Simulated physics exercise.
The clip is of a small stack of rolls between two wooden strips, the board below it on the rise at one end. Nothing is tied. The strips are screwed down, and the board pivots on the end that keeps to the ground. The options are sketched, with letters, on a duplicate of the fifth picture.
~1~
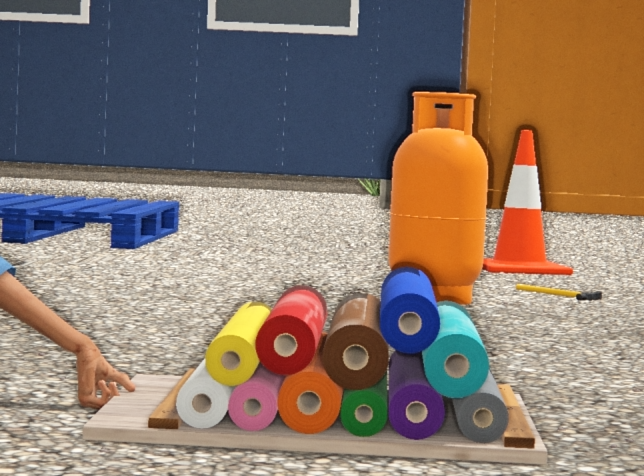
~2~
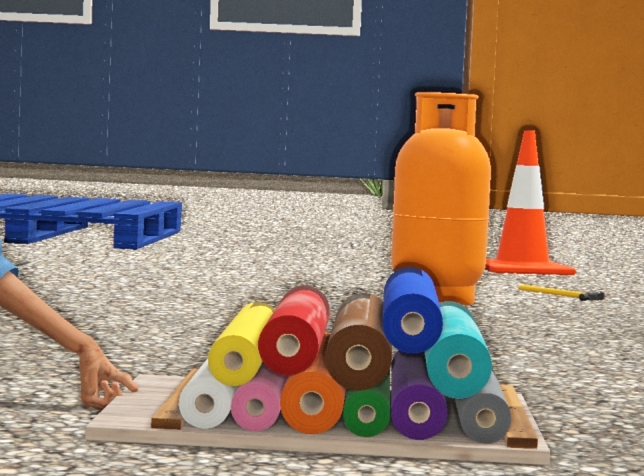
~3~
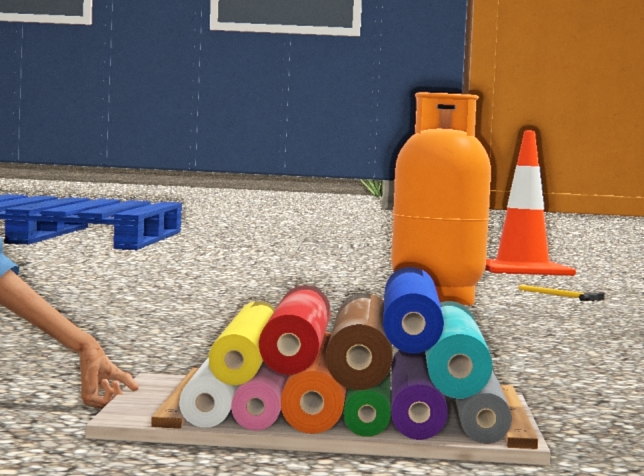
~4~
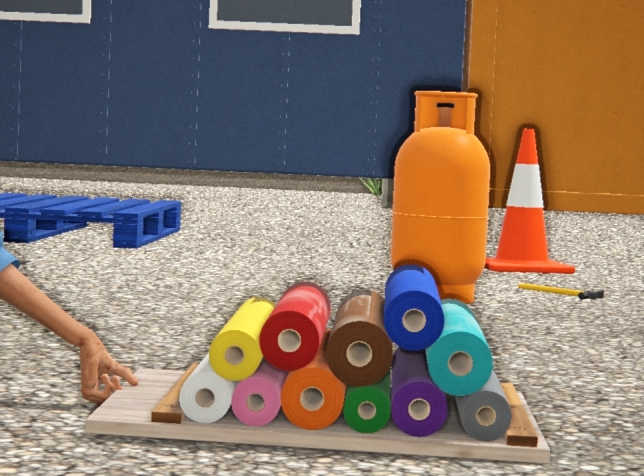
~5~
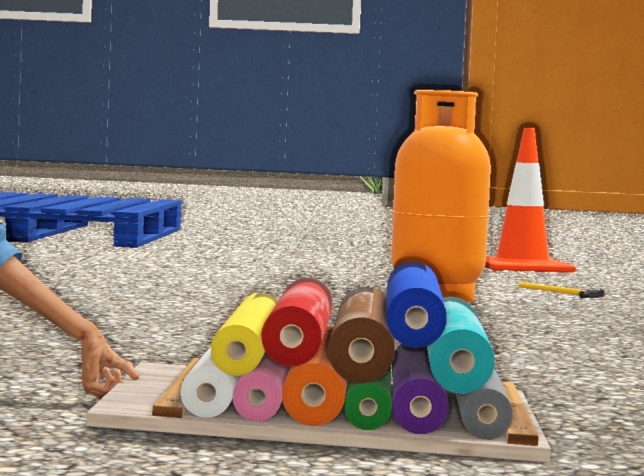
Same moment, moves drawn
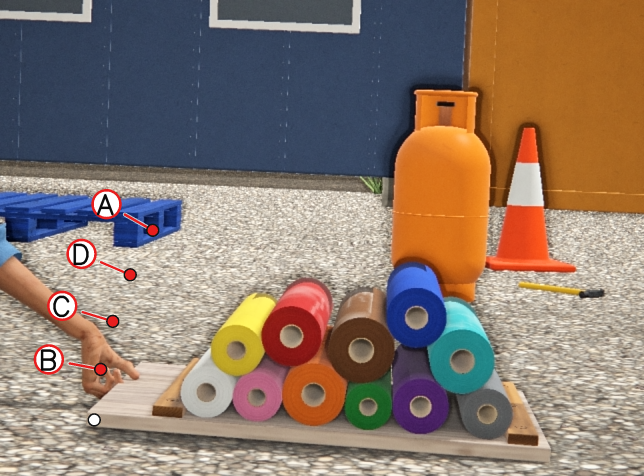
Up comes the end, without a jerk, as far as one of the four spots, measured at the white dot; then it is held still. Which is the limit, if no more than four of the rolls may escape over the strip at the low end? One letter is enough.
D is the limit.
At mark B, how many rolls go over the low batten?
With B, none.
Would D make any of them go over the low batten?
At D: Yes.
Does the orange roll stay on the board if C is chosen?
Yes.
On the marked copy, A at (153, 230); B at (101, 369); C at (113, 321); D at (131, 275); the white dot at (94, 420).
Taking D. A third of the way, board at 14°.
Two thirds of the way, board at 21°.
When it is over, board at 21°, two over the low batten (turquoise, blue).
As for the rest, A eleven over the low batten; B none over the low batten; C none over the low batten.
